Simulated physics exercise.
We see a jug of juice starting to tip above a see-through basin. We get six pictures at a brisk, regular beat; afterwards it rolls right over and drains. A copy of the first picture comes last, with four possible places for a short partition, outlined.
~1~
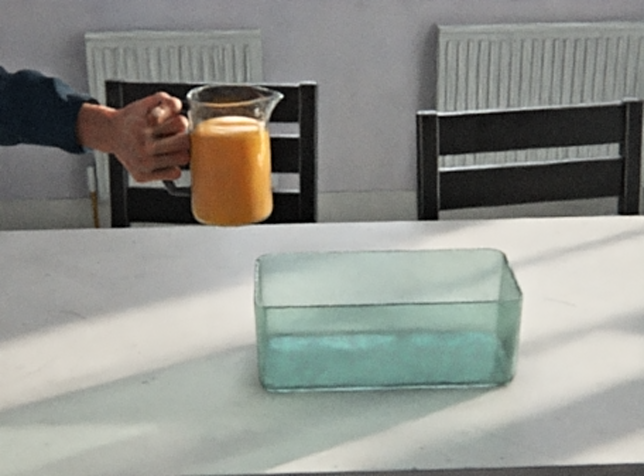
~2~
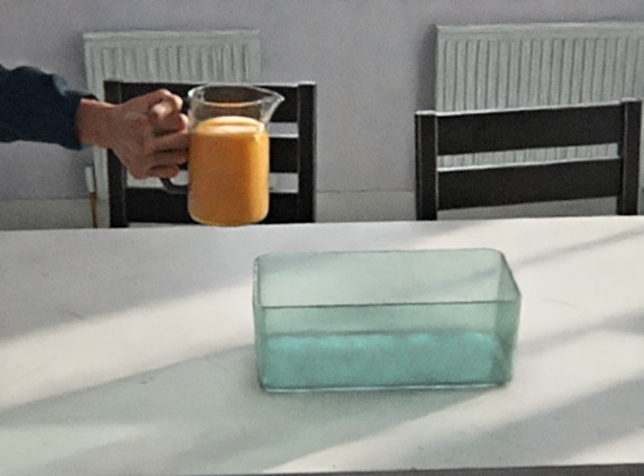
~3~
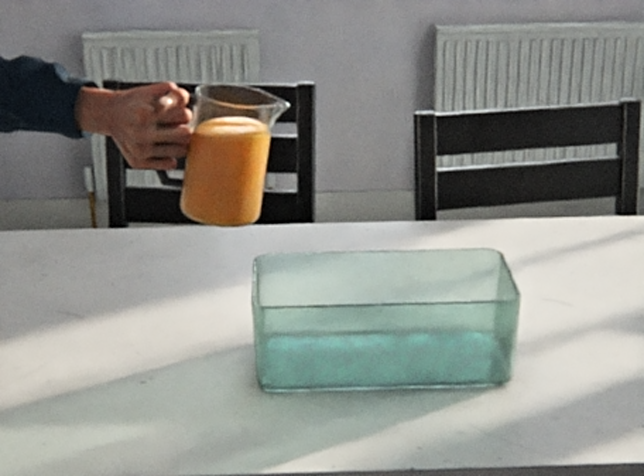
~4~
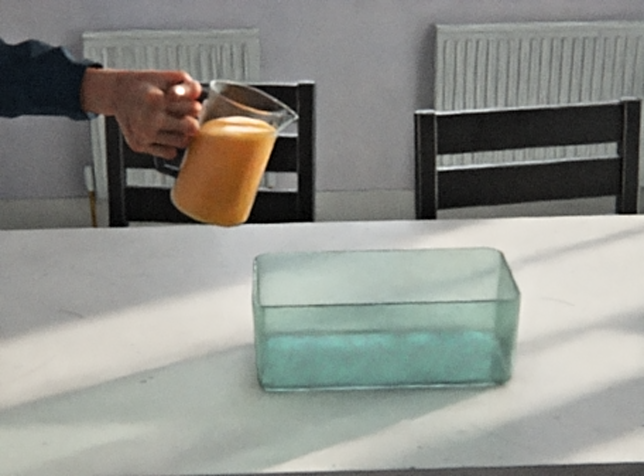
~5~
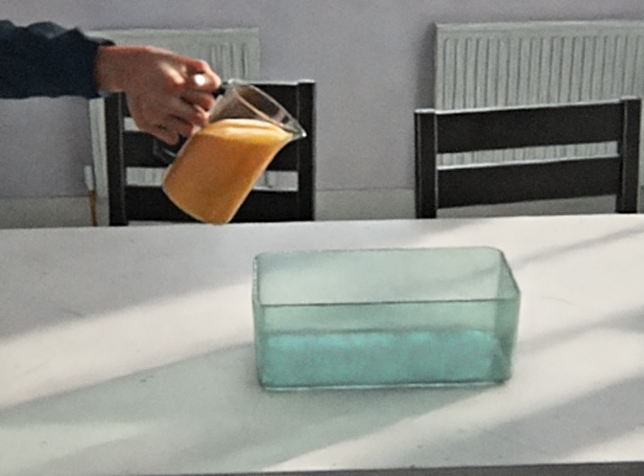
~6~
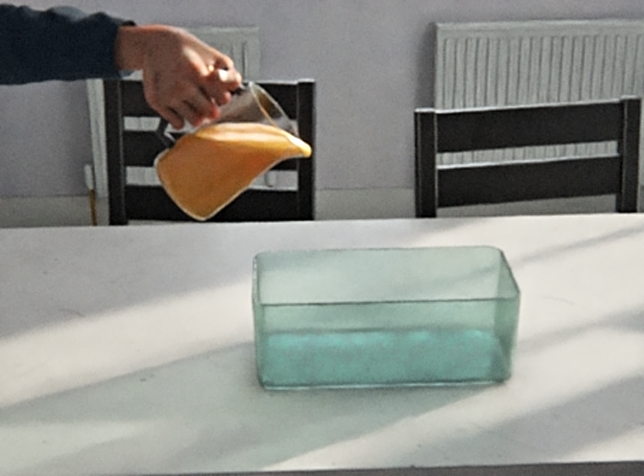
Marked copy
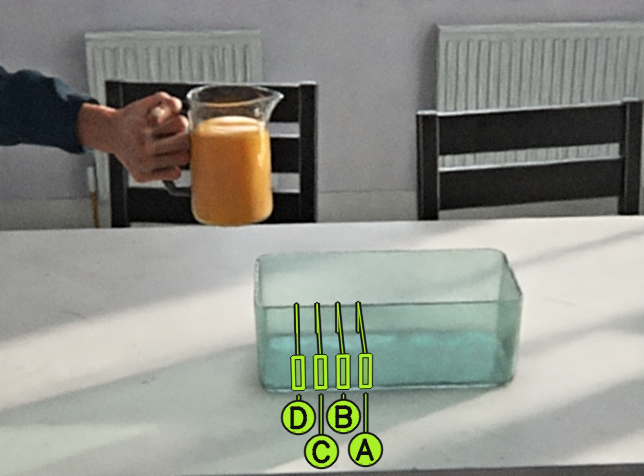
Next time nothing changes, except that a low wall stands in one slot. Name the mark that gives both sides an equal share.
A beats the others.
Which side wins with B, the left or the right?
The right side.
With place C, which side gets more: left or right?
The right one.
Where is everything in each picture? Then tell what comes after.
Upright, lip at (280, 96); basin from (260, 387) to (515, 380); nothing has left yet, in the first picture.
Tipped about 2°, lip at (282, 98); nothing has left yet, in the second picture.
Tipped about 10°, lip at (288, 105); nothing has left yet, in the third picture.
Tipped about 21°, lip at (297, 117); nothing has left yet, in the fourth picture.
Tipped about 36°, lip at (304, 134); nothing has left yet, in the fifth picture.
Tipped about 52°, lip at (307, 154); nothing has left yet, in the sixth picture.
In lime, A at (365, 393); B at (343, 394); C at (321, 395); D at (298, 395).
For place A, about 59 % ends left of the wall and 40 % right of it.
For place B, about 12 % ends left of the wall and 87 % right of it.
For place C, about 7 % ends left of the wall and 91 % right of it.
For place D, about 7 % ends left of the wall and 91 % right of it.
